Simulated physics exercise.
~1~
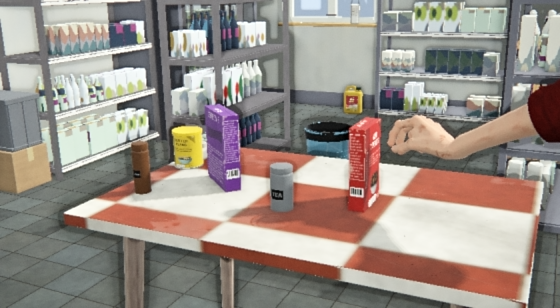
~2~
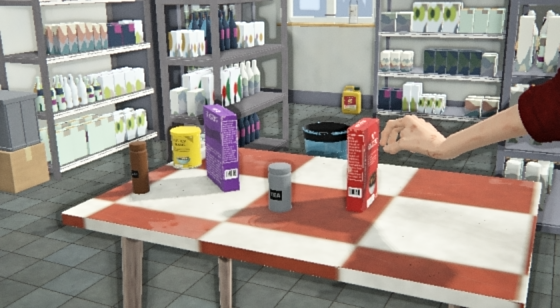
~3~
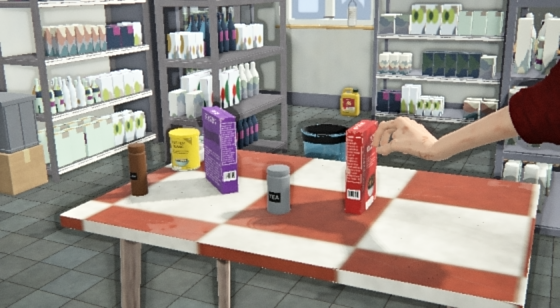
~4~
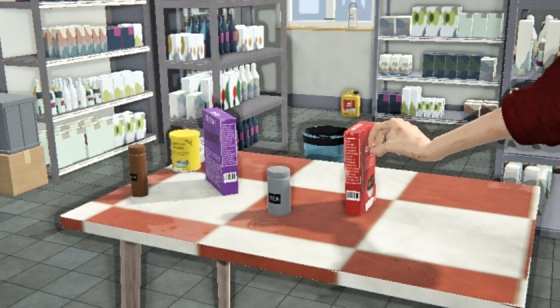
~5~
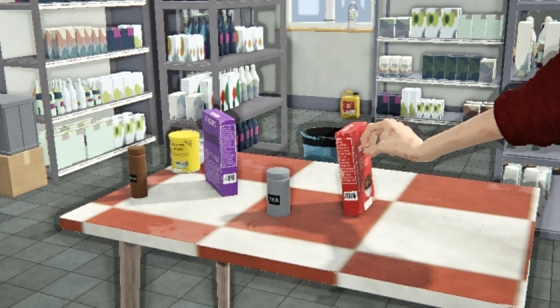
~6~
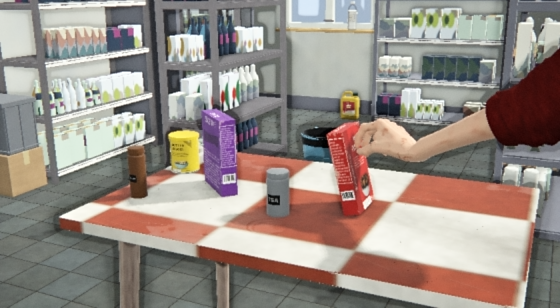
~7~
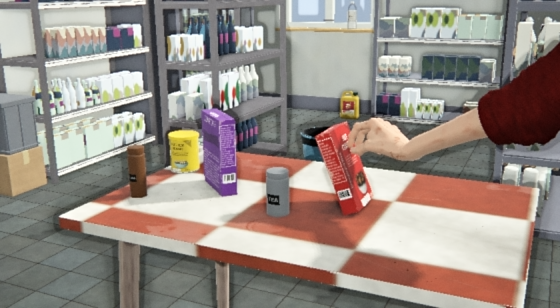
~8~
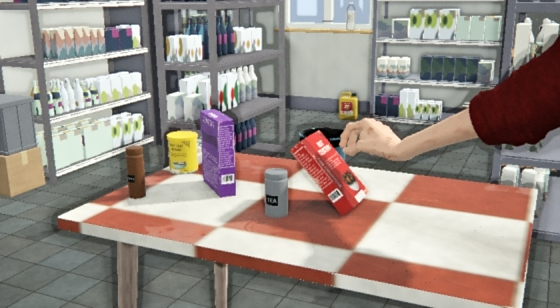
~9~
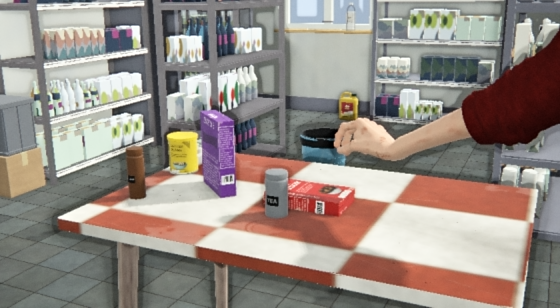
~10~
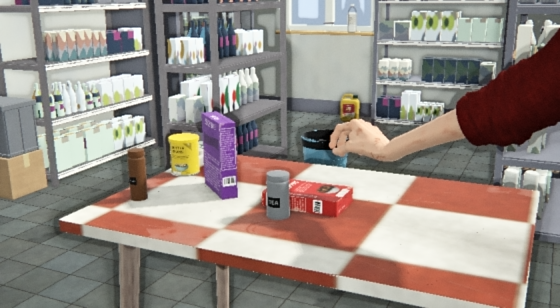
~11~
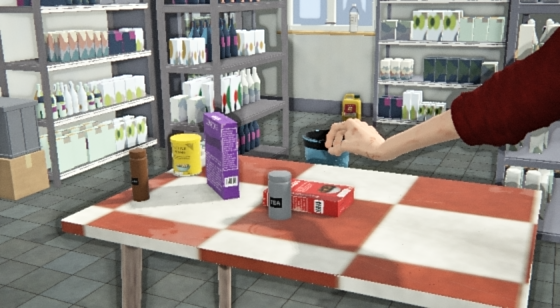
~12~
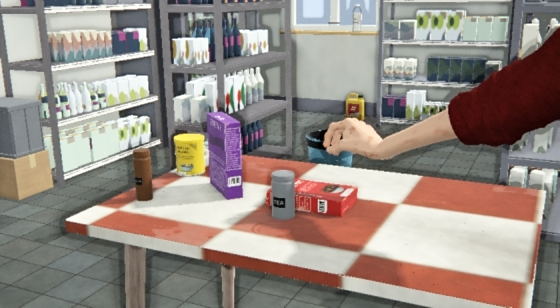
A hand in a dark red sleeve reaches in from the right toward a tall red packet standing on a table checked in red and white, inside a room lined with stocked shelves, seen from slightly above by a gently swaying camera. To its left stand a grey shaker, a purple packet, a yellow tin and a brown shaker. The fingers meet the red packet near its top and push it leftward. It leans further and further, then topples onto its side behind the grey shaker. The hand stays hovering above, and the other things remain standing.
